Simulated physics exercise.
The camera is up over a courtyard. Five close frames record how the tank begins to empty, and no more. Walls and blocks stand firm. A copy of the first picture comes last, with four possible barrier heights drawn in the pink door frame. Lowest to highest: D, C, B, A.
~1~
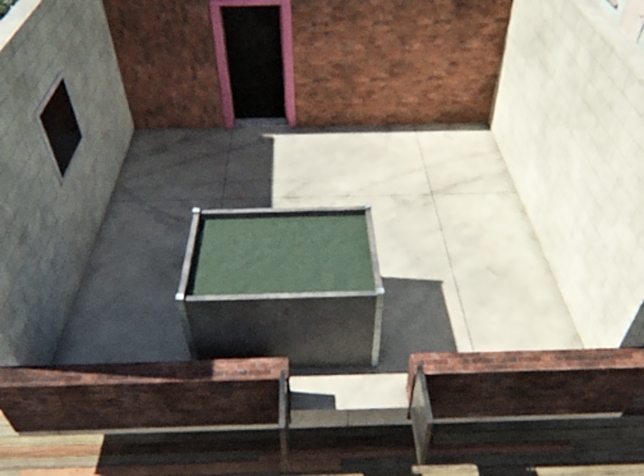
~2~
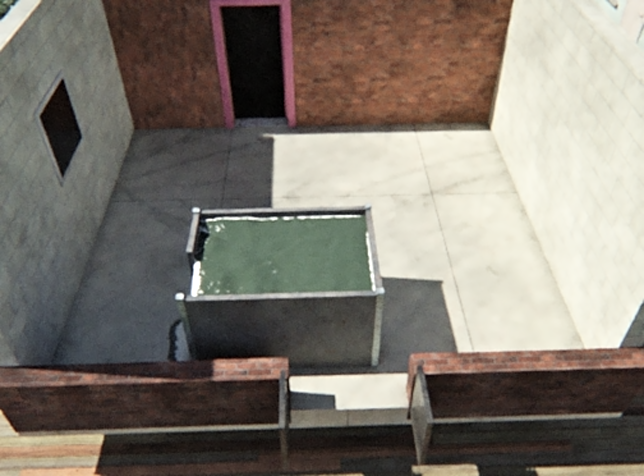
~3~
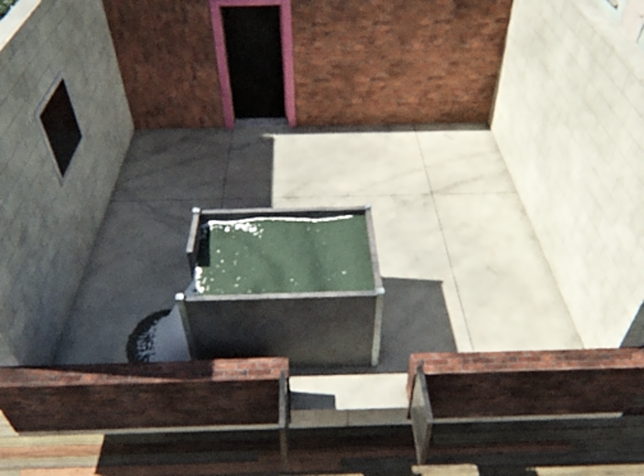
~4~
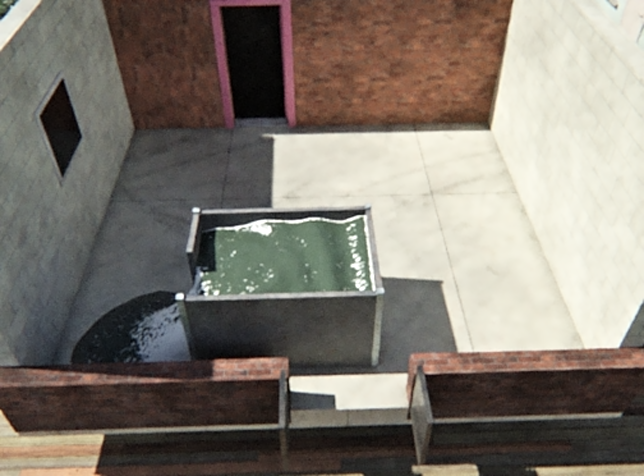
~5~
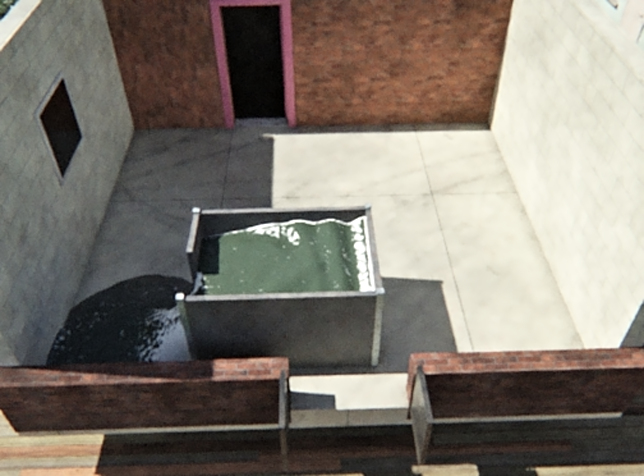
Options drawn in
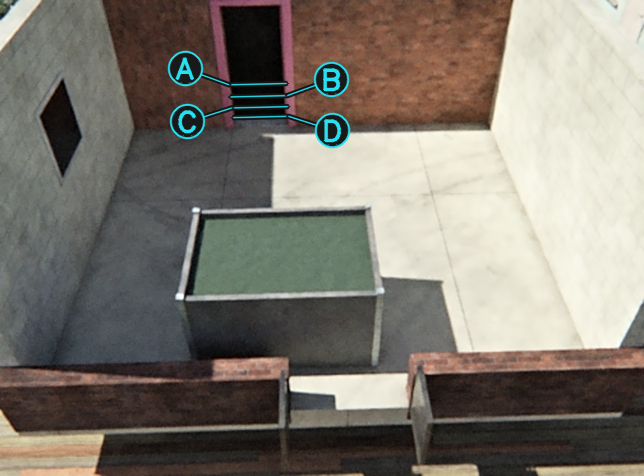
Green water in a tank in the middle of a walled courtyard began pouring out through its left side, and a dark puddle spread across the shaded ground toward the left wall while the water inside sloshed.
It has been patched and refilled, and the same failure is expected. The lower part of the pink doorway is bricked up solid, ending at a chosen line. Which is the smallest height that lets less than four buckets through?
The answer is mark D.
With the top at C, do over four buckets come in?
No.
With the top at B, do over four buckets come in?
No.
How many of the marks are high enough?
All four.
On the marked copy, A at (257, 84); B at (258, 96); C at (259, 107); D at (260, 116); from the bottom up D, C, B, A.
For mark A, nothing gets over.
For mark B, nothing gets over.
For mark C, nothing gets over.
For mark D, a splash gets over, under a bucket.
